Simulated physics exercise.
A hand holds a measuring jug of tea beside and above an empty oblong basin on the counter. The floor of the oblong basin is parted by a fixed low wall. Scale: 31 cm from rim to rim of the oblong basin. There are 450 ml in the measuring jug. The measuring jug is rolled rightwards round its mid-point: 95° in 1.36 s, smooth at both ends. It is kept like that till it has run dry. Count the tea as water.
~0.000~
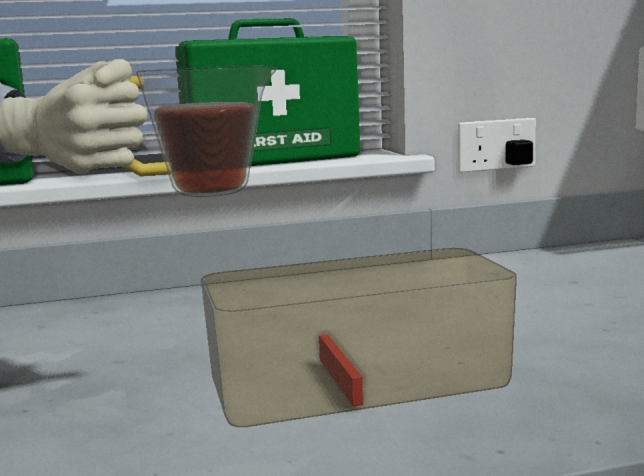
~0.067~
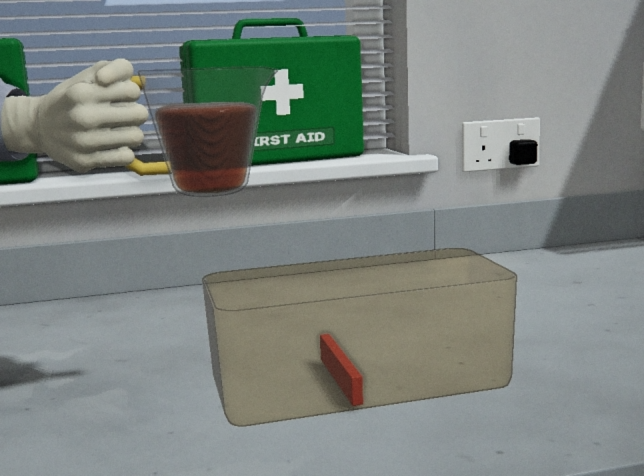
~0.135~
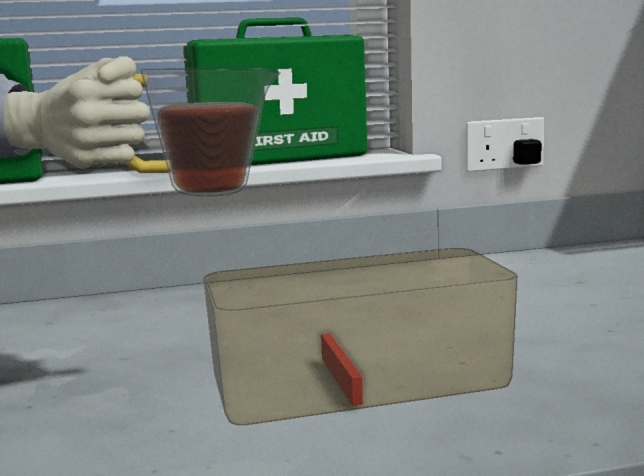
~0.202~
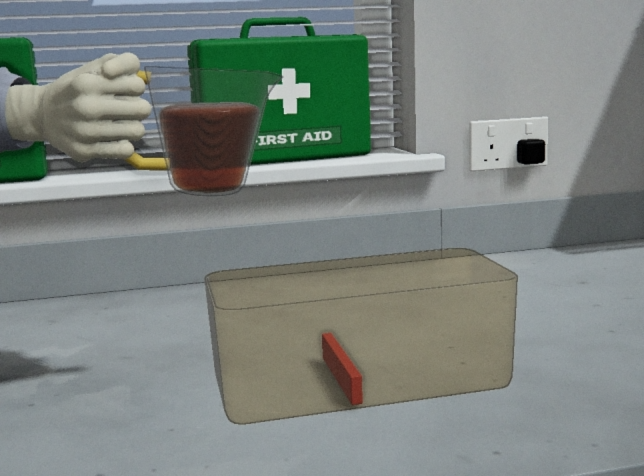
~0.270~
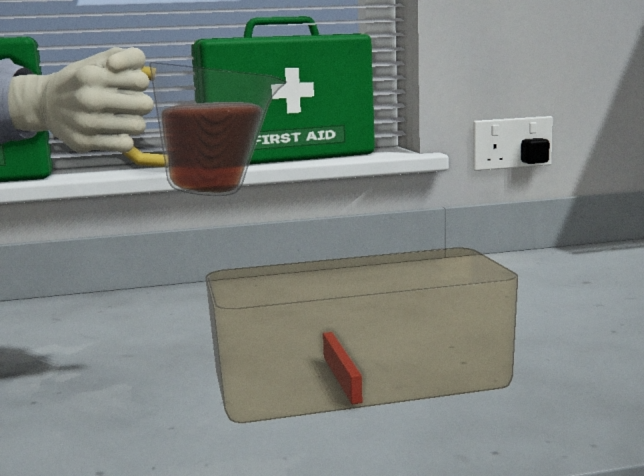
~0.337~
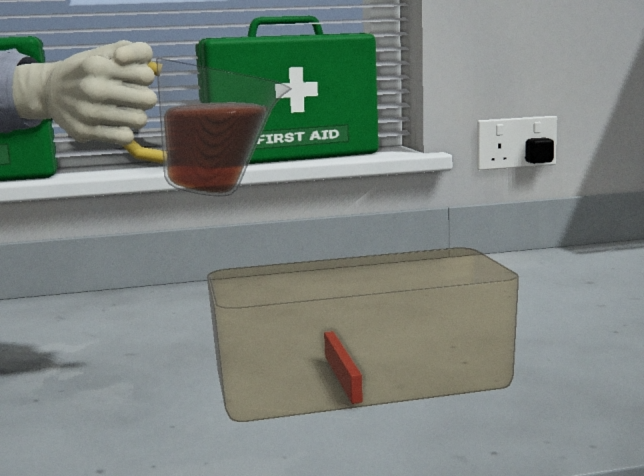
A gloved hand holds a clear measuring jug of brown liquid almost upright above and beside an empty oblong basin on a grey counter. The jug then tilts gradually rightwards, its liquid surface staying roughly level, and ends modestly tipped while the basin below remains empty.
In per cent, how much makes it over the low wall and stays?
Roughly 89 per cent is past the wall.
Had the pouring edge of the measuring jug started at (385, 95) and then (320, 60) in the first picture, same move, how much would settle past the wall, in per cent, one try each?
First 90, then 90 per cent.
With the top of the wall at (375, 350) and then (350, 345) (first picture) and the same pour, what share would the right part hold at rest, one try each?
In turn about 10 and 70 per cent.
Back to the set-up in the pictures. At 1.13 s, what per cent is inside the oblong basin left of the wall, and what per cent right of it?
Near 2 on the left, 46 on the right.
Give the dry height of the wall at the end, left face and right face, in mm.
Some 30 mm on the left and 14 mm on the right.
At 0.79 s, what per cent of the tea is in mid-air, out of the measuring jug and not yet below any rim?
Near 12 in a hundred.
Then, 0.79 s in, the tilt is 60° and 86 per cent is still to pour, 0 is left of the wall and 0 right of it.
Then, 1.13 s in, the tilt is 88° and 28 per cent is still to pour, 2 is left of the wall and 47 right of it.
Then, 1.48 s in, the tilt is 95° and 1 per cent is still to pour, 8 is left of the wall and 87 right of it.
Then, 1.86 s in, the tilt is 95° and 0 per cent is still to pour, 10 is left of the wall and 89 right of it.
Finally, 10 per cent lies left of the wall, 89 right of it and 1 outside.
